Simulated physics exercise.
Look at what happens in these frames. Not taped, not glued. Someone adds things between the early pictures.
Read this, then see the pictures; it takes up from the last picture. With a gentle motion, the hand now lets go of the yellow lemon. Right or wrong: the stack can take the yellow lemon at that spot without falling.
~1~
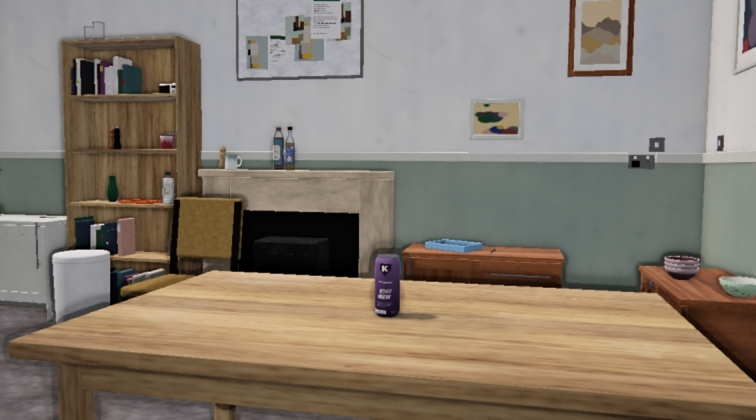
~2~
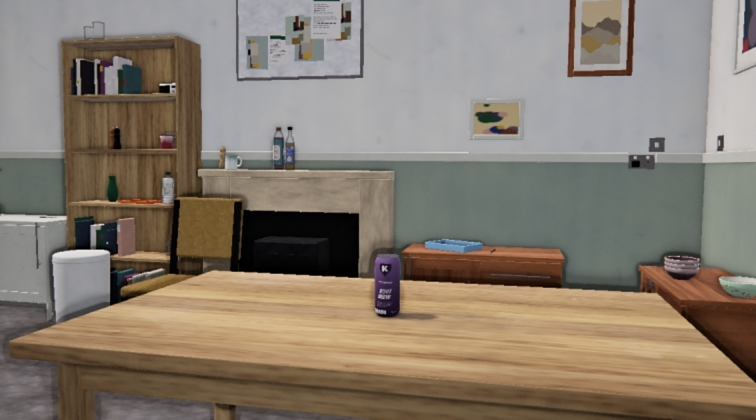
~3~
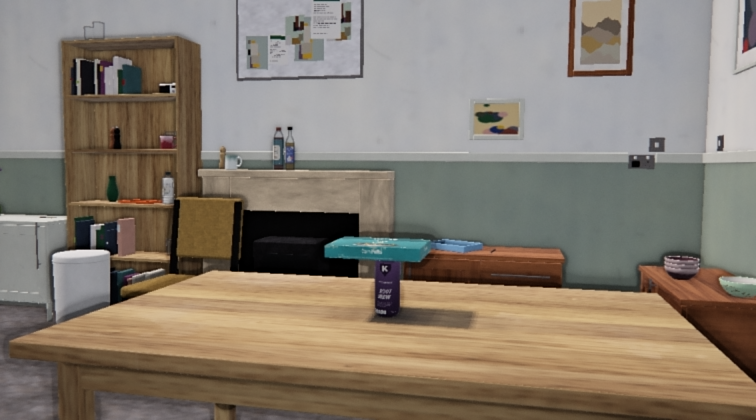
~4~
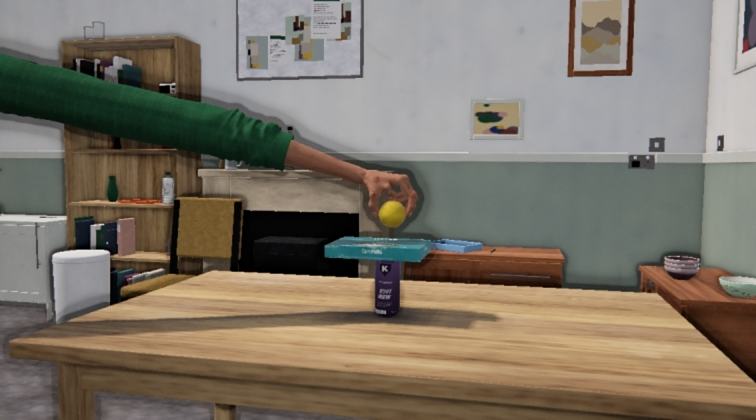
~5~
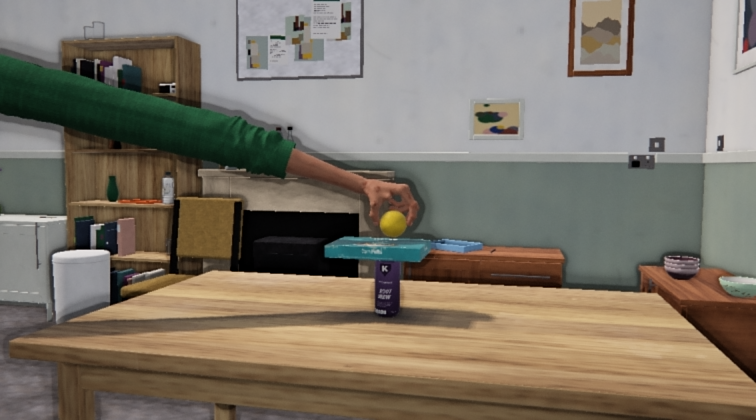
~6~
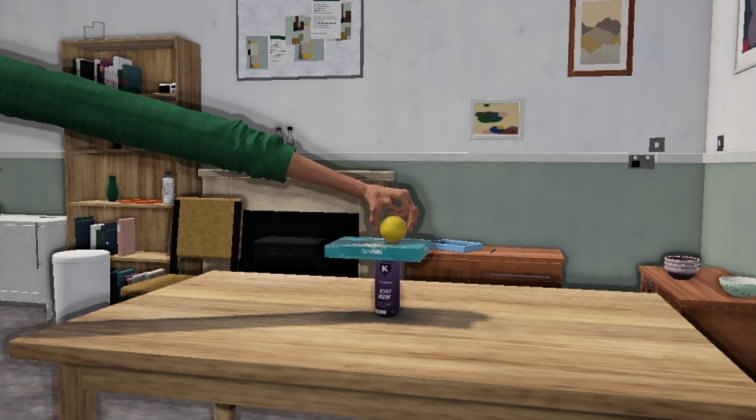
Right.
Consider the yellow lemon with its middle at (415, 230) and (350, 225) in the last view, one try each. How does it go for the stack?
Result one: The stack stands. Result two: The stack falls.
Then, 0.20 s later than the last frame, all is still.
Then, 0.40 s later than the last frame, yellow lemon resting near (393, 230).
When it is over, all 3 as before. End places, in pixels of the last picture, yellow lemon near (393, 230). The stack stays up.
